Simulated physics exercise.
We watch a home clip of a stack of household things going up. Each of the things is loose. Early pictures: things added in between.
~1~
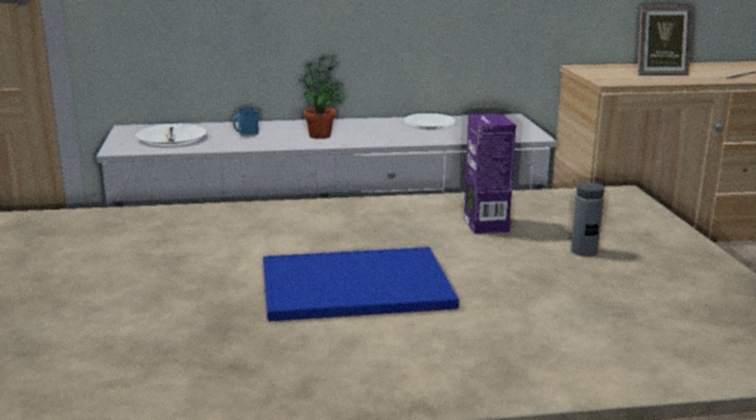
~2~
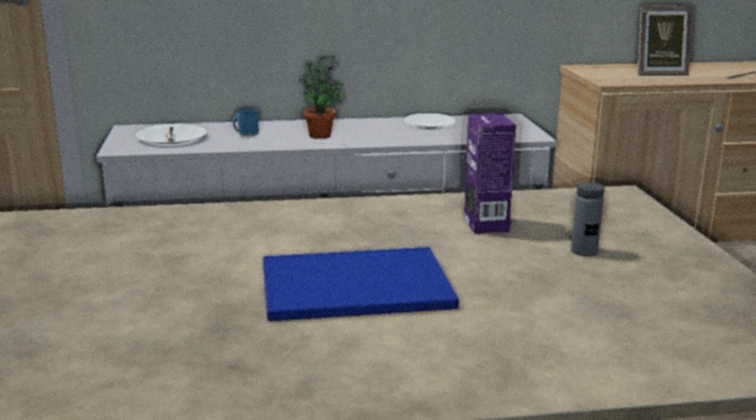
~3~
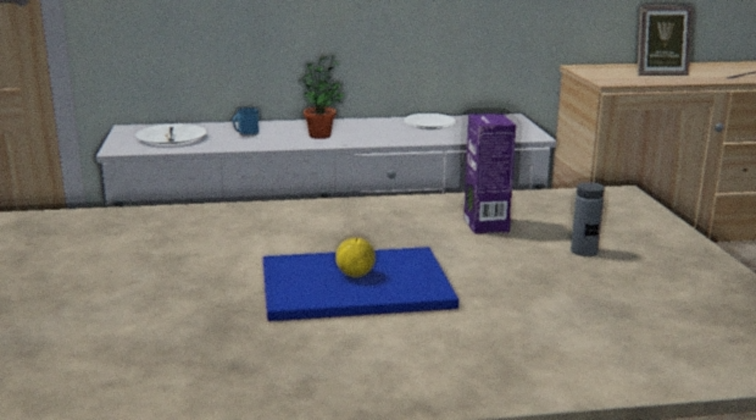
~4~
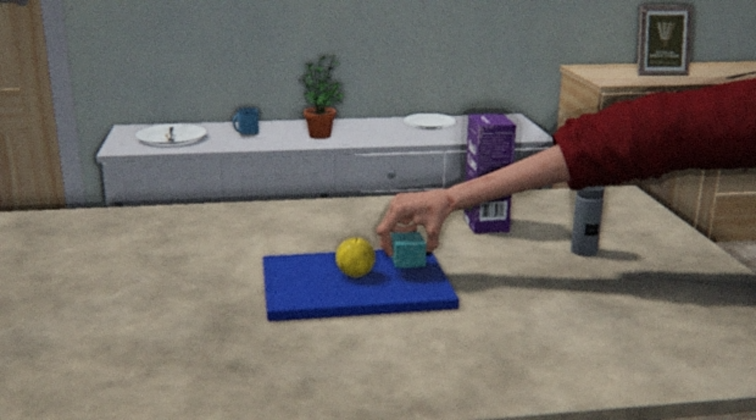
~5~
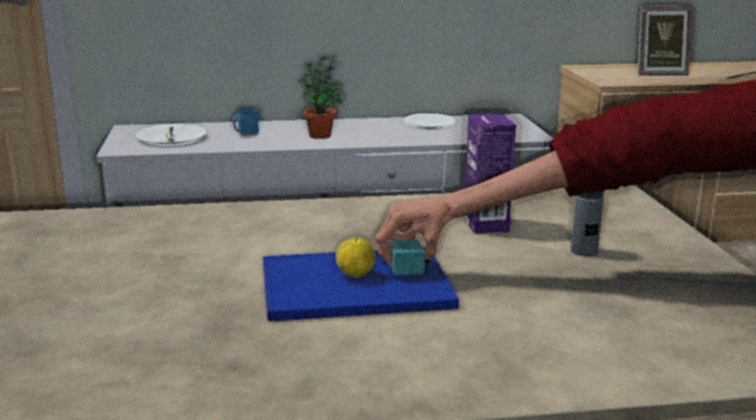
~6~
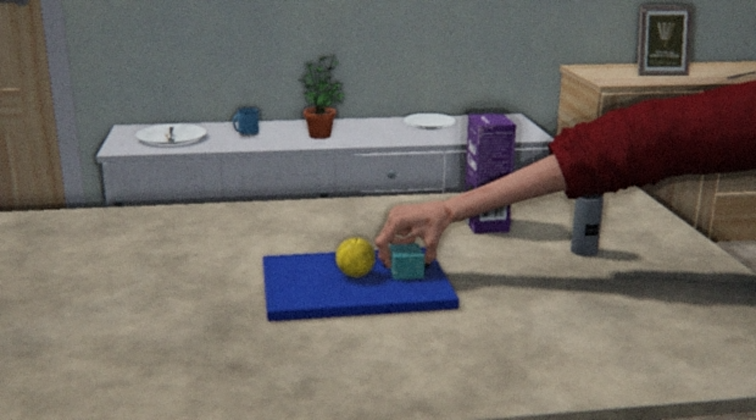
A hand lowers a turquoise block onto the blue board beside a yellow apple.
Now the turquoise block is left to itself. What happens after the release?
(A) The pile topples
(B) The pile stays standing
The pile stays standing.
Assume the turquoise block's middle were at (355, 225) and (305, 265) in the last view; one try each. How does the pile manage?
First case - pile falls; second case - pile steady.
Then, 0.30 s after the last picture, nothing has stirred.
Then, 0.70 s after the last picture, turquoise block resting near (406, 262).
At rest, all 5 in place. Seen from the same camera at the end, turquoise block near (406, 262). The pile holds.
